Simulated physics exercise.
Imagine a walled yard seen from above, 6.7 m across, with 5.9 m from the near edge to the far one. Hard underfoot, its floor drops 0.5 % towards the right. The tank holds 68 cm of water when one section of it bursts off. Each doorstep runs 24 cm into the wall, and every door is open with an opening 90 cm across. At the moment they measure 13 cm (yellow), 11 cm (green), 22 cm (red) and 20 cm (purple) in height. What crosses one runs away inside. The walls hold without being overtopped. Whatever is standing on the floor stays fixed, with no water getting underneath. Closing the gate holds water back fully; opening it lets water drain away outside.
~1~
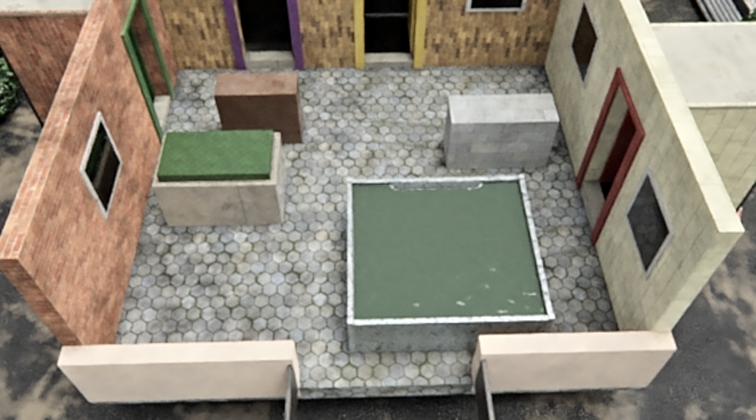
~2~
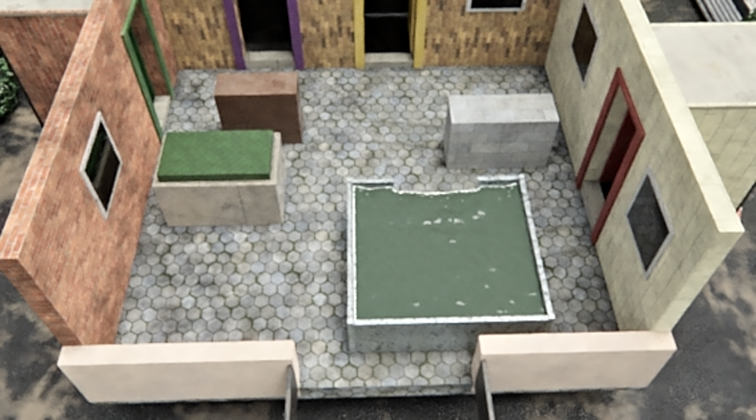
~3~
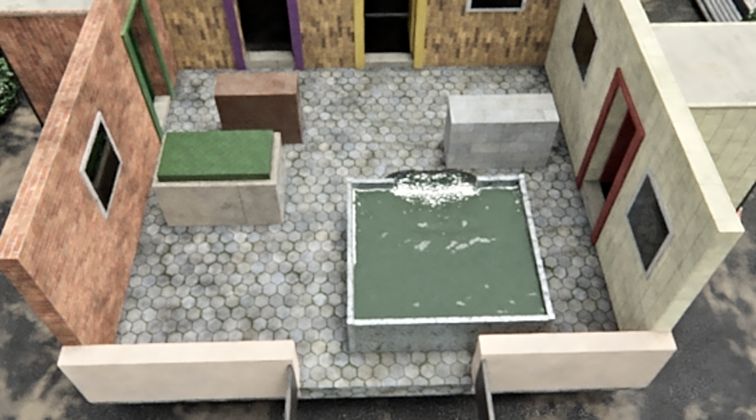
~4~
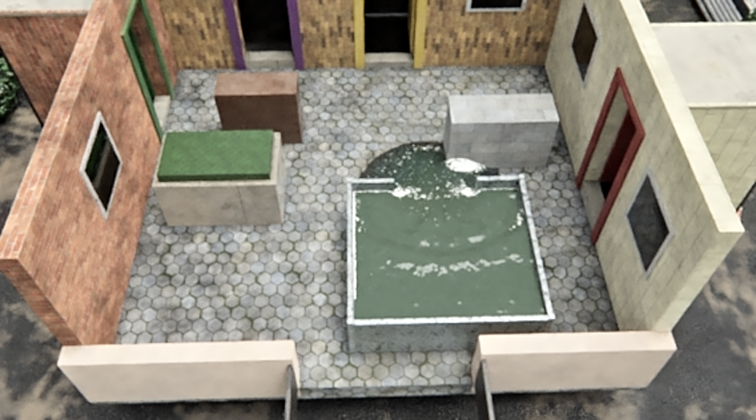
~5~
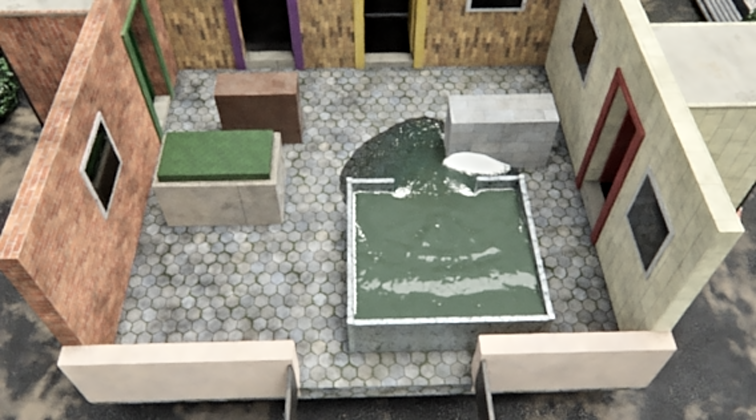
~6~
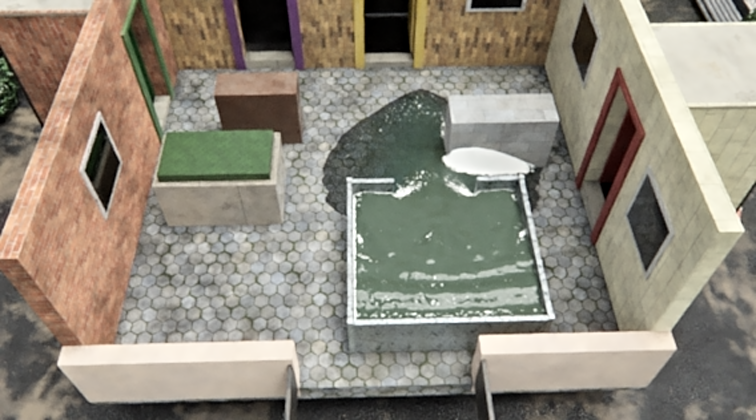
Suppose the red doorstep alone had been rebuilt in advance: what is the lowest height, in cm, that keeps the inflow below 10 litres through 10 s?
About 18 cm.
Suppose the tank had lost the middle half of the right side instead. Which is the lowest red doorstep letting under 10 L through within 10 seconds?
In that case you'd want it roughly 32 cm high.
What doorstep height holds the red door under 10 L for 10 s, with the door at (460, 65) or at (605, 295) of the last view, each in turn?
17 and 11.0 cm.
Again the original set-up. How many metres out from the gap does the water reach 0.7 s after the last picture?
Close to 3.6 metres, I'd say.
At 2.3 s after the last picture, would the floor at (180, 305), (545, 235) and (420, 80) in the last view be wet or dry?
In the order asked: Untouched, soaked, soaked.
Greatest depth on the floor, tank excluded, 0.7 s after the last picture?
46 cm.
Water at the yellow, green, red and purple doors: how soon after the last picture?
Reading them off: Yellow 0.2 s, then green 2.2 s, then red 0.5 s, then purple 1.1 s.
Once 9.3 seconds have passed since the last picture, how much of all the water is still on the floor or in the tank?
About 88 per cent.
Then, 0.7 s after the last picture water covers 30 % of the floor, deepest (46 cm) near (450, 175); 14 cm at the red door, 0 litres in over its 22 cm doorstep.
Then, 2.3 s after the last picture water covers 55 % of the floor, deepest (29 cm) near (450, 175); 17 cm at the red door, 2 litres in over its 22 cm doorstep.
Then, 9.3 s after the last picture water covers 90 % of the floor, deepest (15 cm) near (545, 70); 10 cm at the red door, 3 litres in over its 22 cm doorstep.
At the red door as built, the water peaked near 20 cm, 1.1 s after the last picture.
Run again over the same 10 s with other heights there, 27 litres in over 15 cm, 5 litres over 20.5 cm. The limit of 10 litres is kept from about 18 cm up.
